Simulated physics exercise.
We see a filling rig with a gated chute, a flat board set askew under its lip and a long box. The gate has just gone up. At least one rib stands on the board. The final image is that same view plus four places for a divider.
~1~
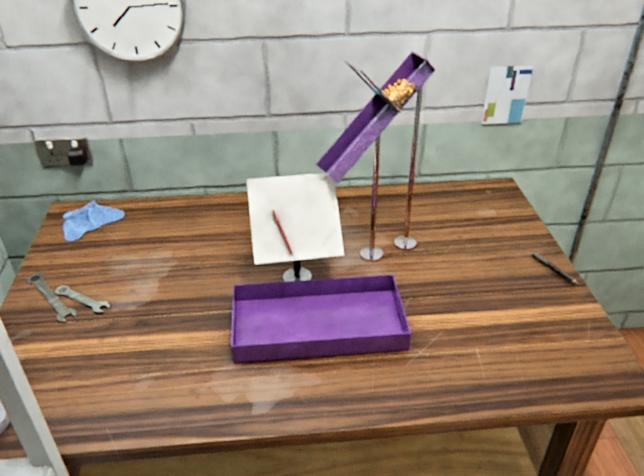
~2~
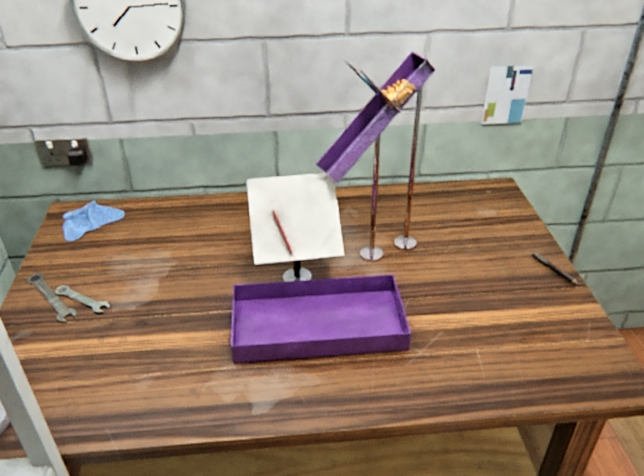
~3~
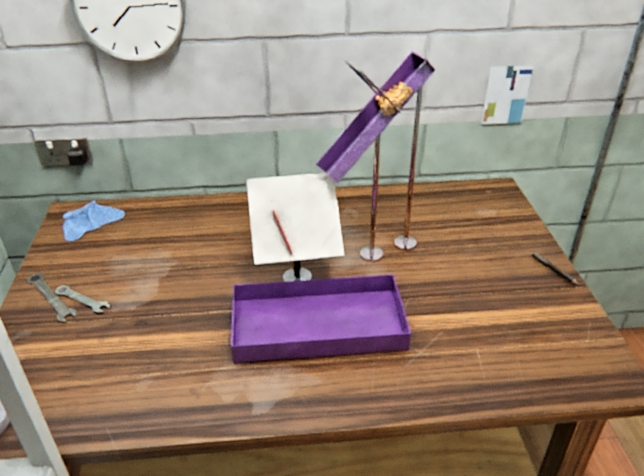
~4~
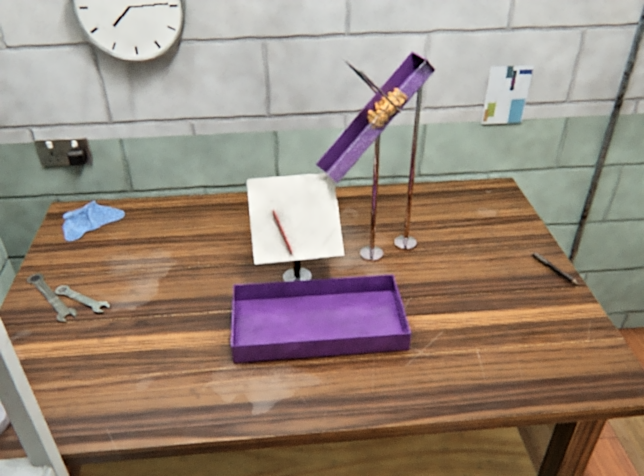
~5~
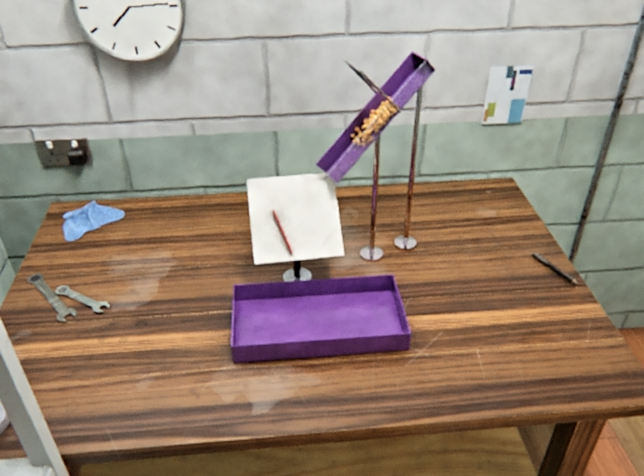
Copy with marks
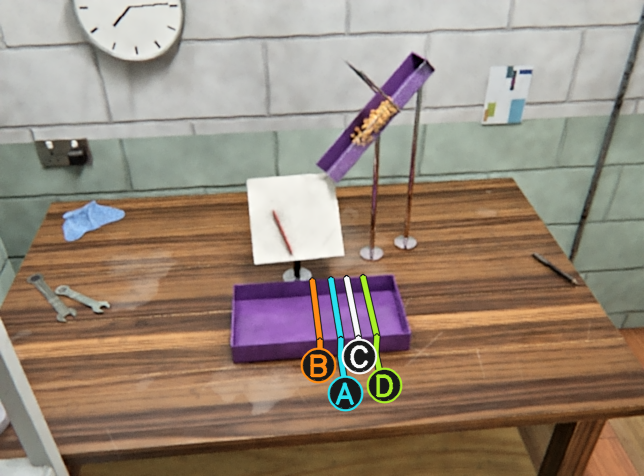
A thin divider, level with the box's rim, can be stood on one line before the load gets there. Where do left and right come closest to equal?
Use line B.
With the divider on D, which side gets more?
More lands on the left.
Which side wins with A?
Left.
On the marked copy, line A crosses the front rim at (340, 338); line B crosses the front rim at (319, 339); line C crosses the front rim at (358, 337); line D crosses the front rim at (376, 335).
For line A, of what is caught, all but a few on the left of the divider, a small share on the right.
For line B, of what is caught, close to two thirds on the left of the divider, close to a quarter on the right.
For line C, of what is caught, all but a few on the left of the divider, a small share on the right.
For line D, of what is caught, all but a few on the left of the divider, only a few on the right.
